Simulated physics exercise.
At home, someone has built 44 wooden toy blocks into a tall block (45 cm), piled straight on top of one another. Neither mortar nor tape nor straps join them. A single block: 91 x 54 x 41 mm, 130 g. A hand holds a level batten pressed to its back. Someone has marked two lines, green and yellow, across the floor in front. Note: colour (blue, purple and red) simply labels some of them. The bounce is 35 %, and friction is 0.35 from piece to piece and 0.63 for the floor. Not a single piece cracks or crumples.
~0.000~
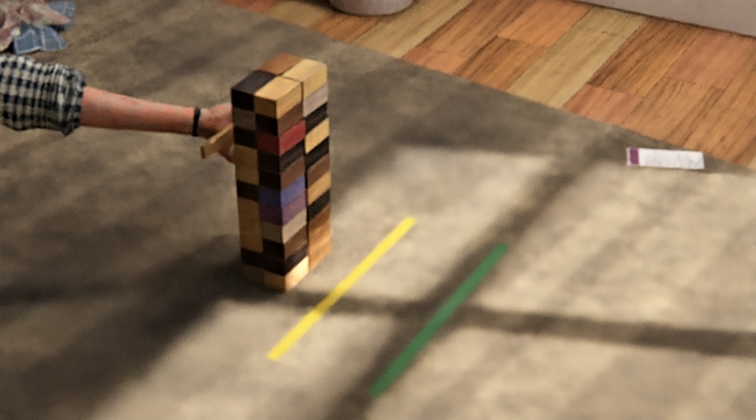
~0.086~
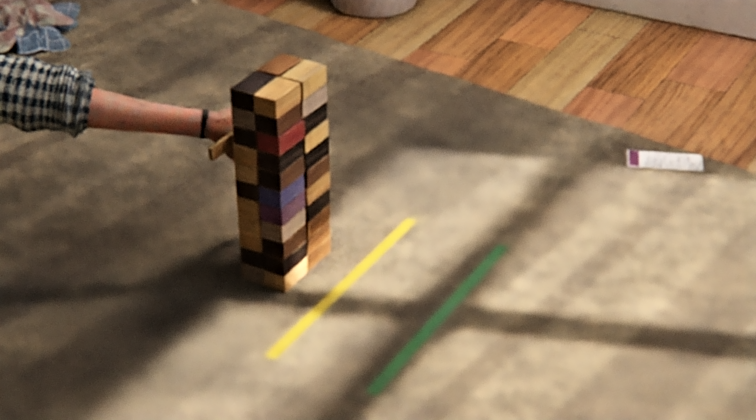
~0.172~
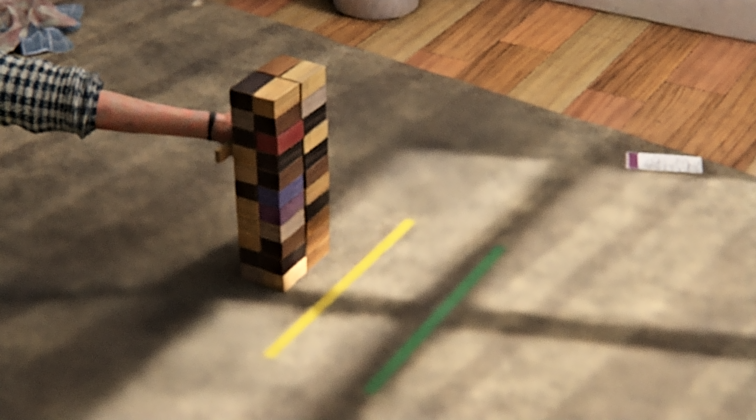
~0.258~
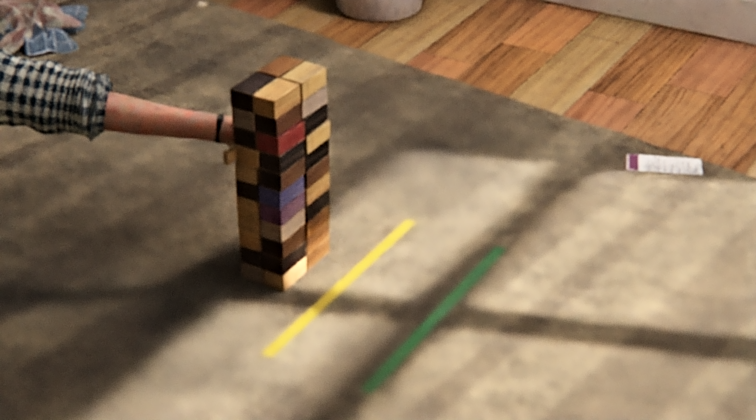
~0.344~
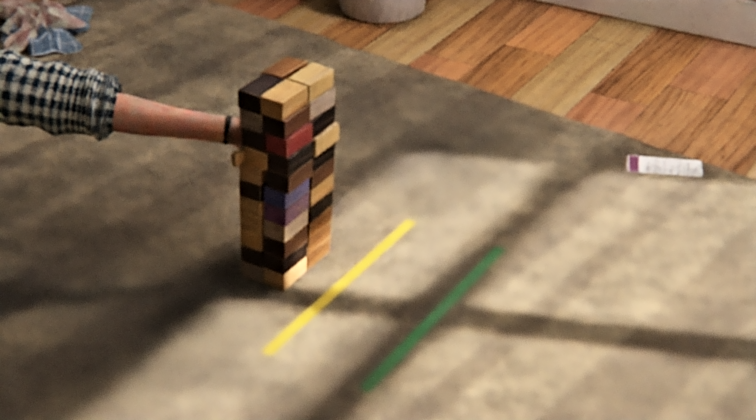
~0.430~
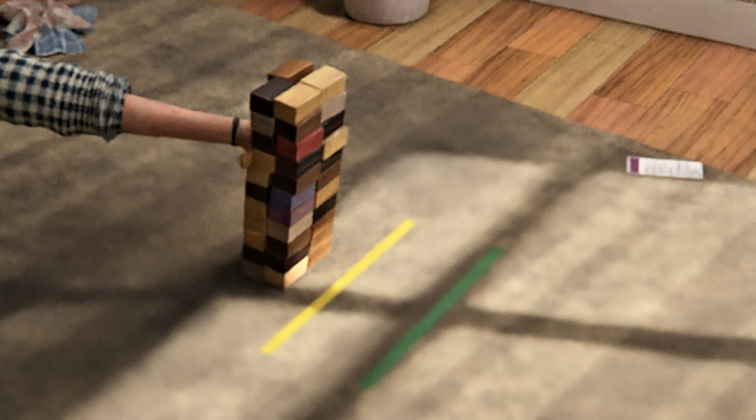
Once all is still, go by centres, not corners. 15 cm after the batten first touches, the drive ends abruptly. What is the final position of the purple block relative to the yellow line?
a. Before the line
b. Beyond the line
b.
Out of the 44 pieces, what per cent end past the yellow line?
Estimate: About 60% of them.
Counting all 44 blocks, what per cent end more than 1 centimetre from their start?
The shifted ones make up 80 per cent.
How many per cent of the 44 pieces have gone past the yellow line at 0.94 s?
It's 60 percent at that point.
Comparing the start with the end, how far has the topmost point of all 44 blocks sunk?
16 cm.
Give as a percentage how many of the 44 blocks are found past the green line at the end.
Result: Around 30 per cent.
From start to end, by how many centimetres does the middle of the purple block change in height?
It finishes some 16 cm lower than at the start.
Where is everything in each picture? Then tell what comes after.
In the first picture (each place is the centre of the face we see best; the camera moves round a little), batten (203, 153) 48 mm from the stack; green line, near end, (420, 341); yellow line, near end, (321, 309); purple block (295, 208); blue block (294, 191); red block (293, 137); all in place.
The second picture shows batten (211, 155) 29 mm from the stack; purple block (294, 208).
The third picture shows batten (218, 157) 11 mm from the stack; purple block (293, 208).
The fourth picture shows batten (226, 159) 8 mm in; purple block (294, 209); 5 have shifted.
The fifth picture shows batten (234, 161) 27 mm in; purple block (298, 209) tilted 4°; red block (300, 141) tilted 3°; steepest lean 4°, the block at (324, 122); 35 have shifted.
The sixth picture shows batten (241, 162) 46 mm in; green line, near end, (411, 339); yellow line, near end, (317, 306); purple block (303, 211) tilted 8°; red block (311, 145) tilted 8°; blue block (304, 195) tilted 8°; steepest lean 8°, the block at (333, 126); 38 have shifted.
By 0.70 s, 10 of the 44 blocks past the yellow line; purple block tilted 27°; blue block tilted 27°, 13 mm lower.
By 0.94 s, 27 of the 44 blocks past the yellow line; purple block on its side; blue block on its side.
When it is over (2.1 s), 27 of the 44 blocks past the yellow line; purple block on its side; blue block on its side; red block on its side. In pixels of the last frame, middles, purple block near (375, 301), blue block near (401, 311).
